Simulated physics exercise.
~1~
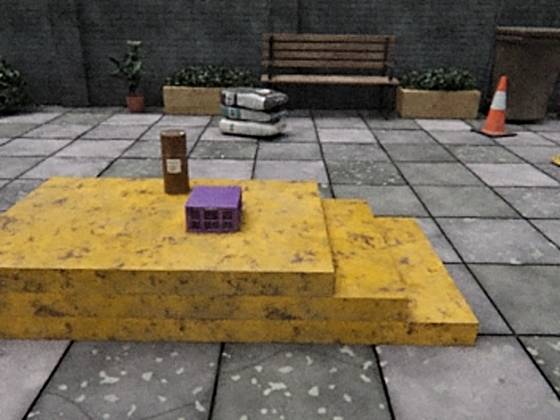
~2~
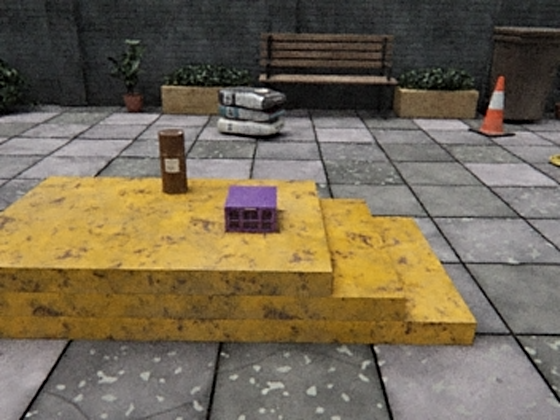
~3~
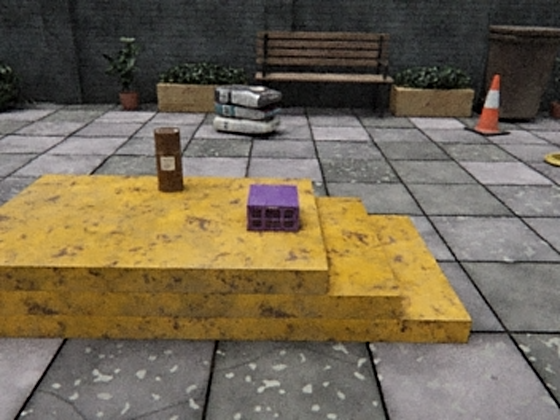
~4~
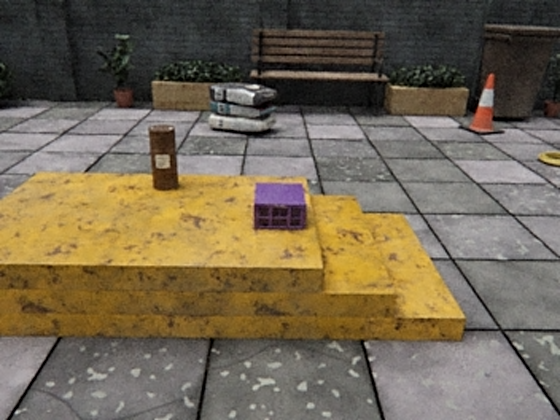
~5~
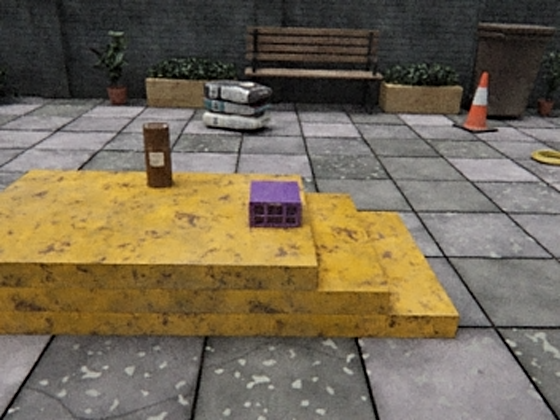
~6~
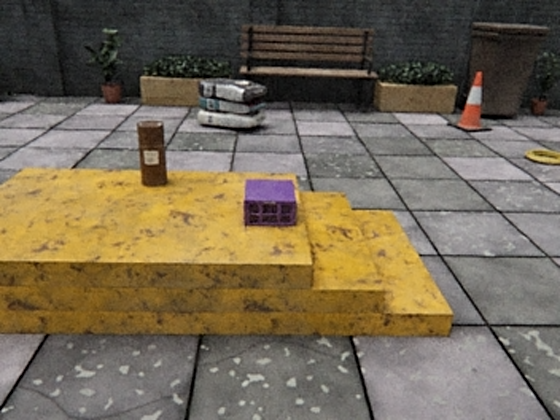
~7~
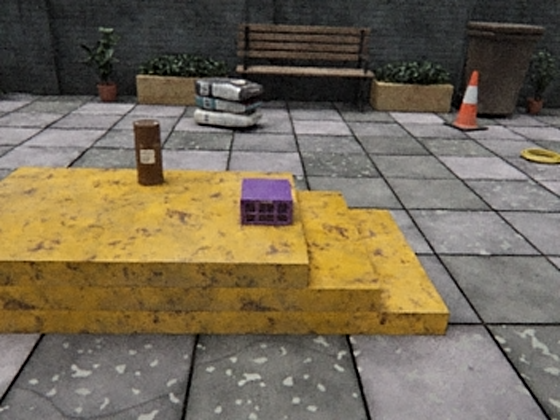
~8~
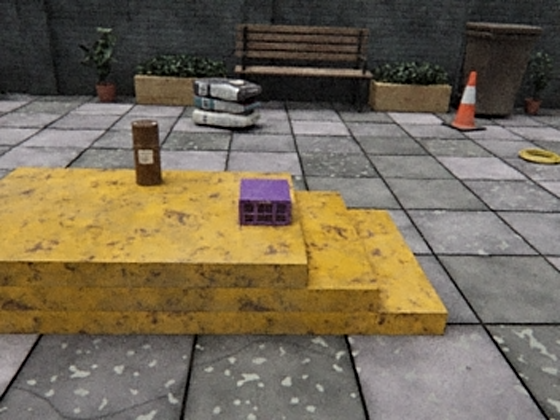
In the video, a purple crate slides right across a yellow stepped platform in a paved yard, passing a brown canister that stays put, and stops near the top of the steps, remaining on the landing as the view pans slightly right.
